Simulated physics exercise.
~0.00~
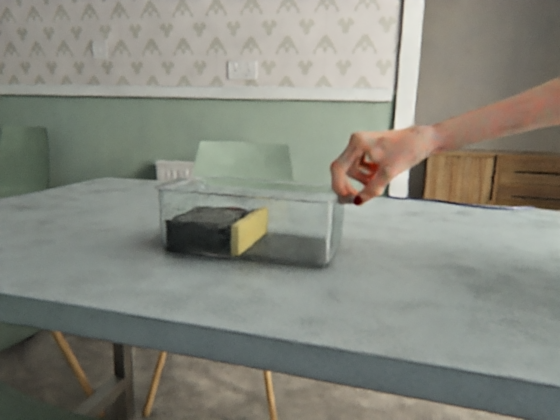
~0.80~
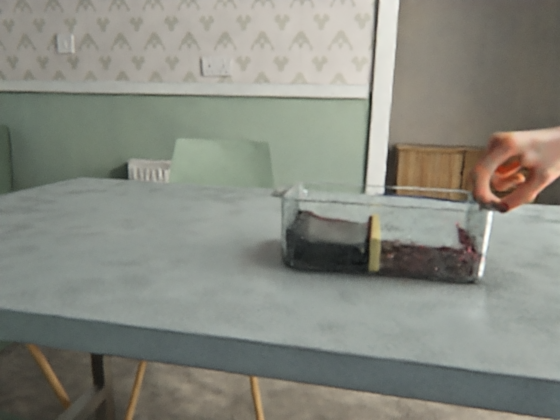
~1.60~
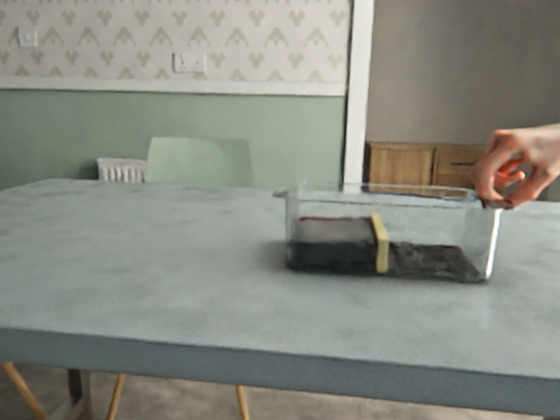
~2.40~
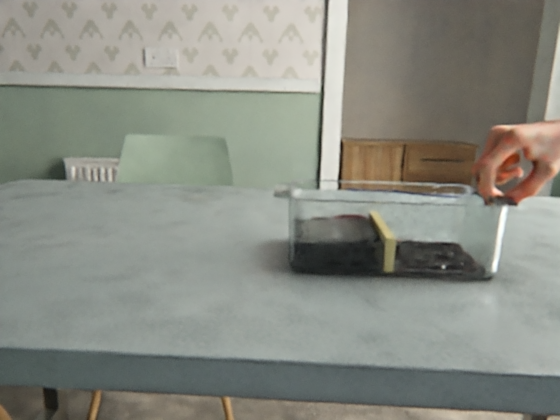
A clear glass food box with a yellow divider sits on a grey-blue table, seen from the front and slightly above as the view drifts gently sideways. Behind it are a pale green chair, a green and patterned wall, and a wooden cabinet. Dark wine fills the lower part of the box's left side while a hand with red nails grips the right end. The hand draws the box rightwards, and the wine sloshes, some of it reaching the right side. The box stops, and the wine settles with a shallower dark layer right of the divider, none spilled on the table.
